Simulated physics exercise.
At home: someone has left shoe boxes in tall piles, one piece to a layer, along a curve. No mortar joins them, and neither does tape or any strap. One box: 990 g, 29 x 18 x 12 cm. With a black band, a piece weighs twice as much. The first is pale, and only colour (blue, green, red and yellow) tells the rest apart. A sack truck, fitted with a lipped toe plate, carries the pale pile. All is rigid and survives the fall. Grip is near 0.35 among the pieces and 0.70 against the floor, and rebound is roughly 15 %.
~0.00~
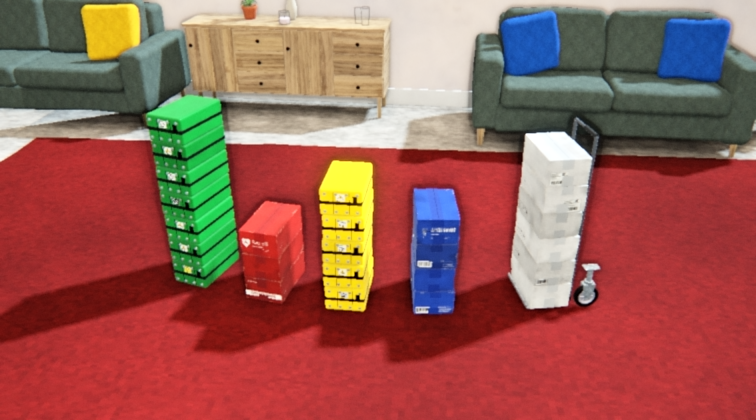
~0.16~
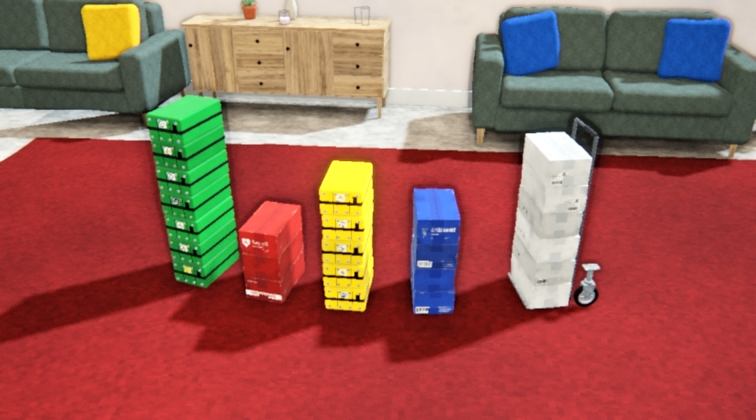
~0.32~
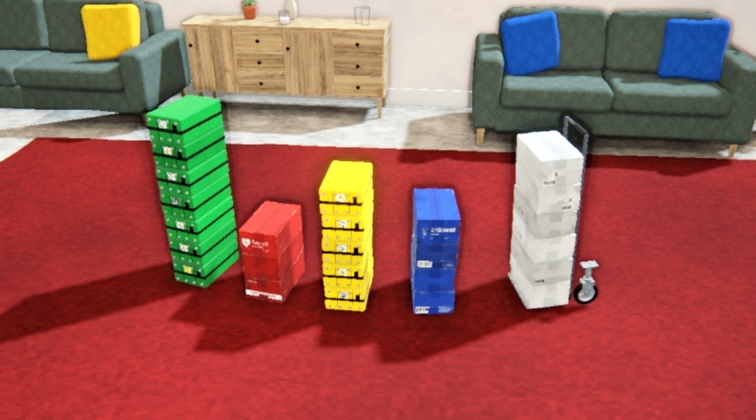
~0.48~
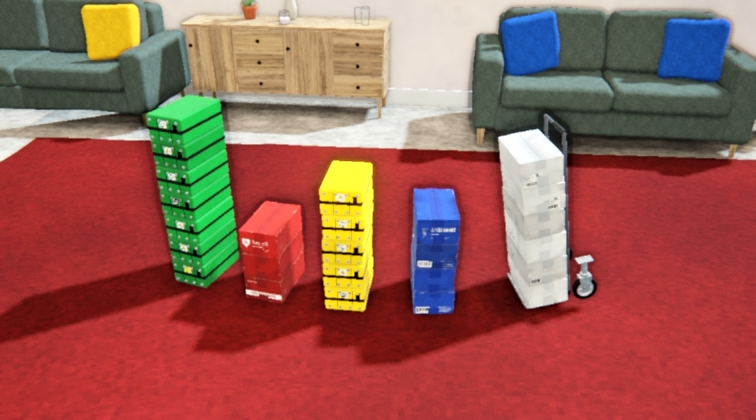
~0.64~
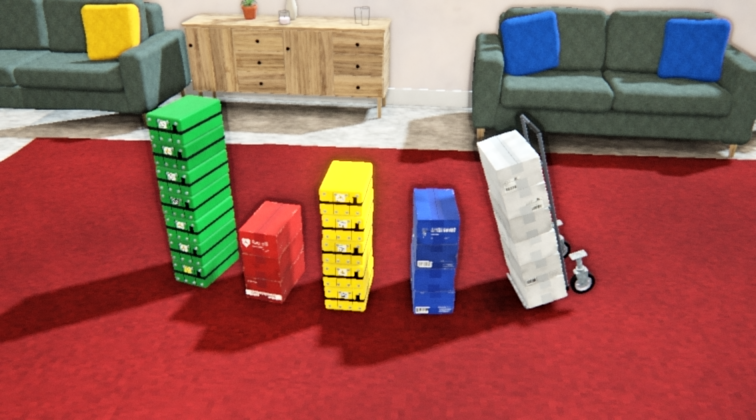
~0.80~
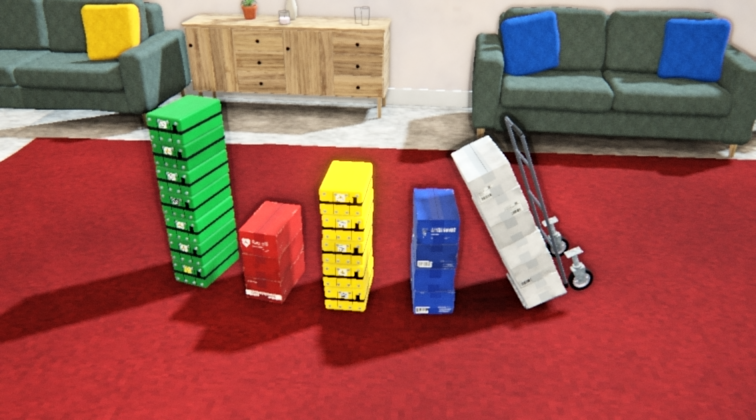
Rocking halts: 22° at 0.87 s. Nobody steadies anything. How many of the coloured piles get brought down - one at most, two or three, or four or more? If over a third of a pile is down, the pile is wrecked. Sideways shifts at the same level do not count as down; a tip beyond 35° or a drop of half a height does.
One at most.
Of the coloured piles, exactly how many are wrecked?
Tally: 0.
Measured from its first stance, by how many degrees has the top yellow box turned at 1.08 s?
Angle at that time, about 0 degrees.
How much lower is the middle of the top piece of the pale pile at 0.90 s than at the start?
Some 5 centimetres.
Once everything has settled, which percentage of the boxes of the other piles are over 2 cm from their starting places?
That comes to 25 in a hundred.
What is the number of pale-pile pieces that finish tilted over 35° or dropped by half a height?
Count: 6 pale pieces.
After 0.90 s, 1 of the pale pile down; none of the 19 other boxes down.
After 1.08 s, 6 of the pale pile down; none of the 19 other boxes down, 3 disturbed; top blue box 7 cm from its place.
After 1.32 s, 6 of the pale pile down; none of the 19 other boxes down, 4 disturbed; top blue box 13° from how it stood.
In the end (1.9 s), 6 of the pale pile down; none of the 19 other boxes down, 6 disturbed; top blue box 18° from how it stood; top yellow box 42 mm from its place. No coloured pile is wrecked. From the last view, middles, top blue box near (385, 221), top yellow box near (337, 187).
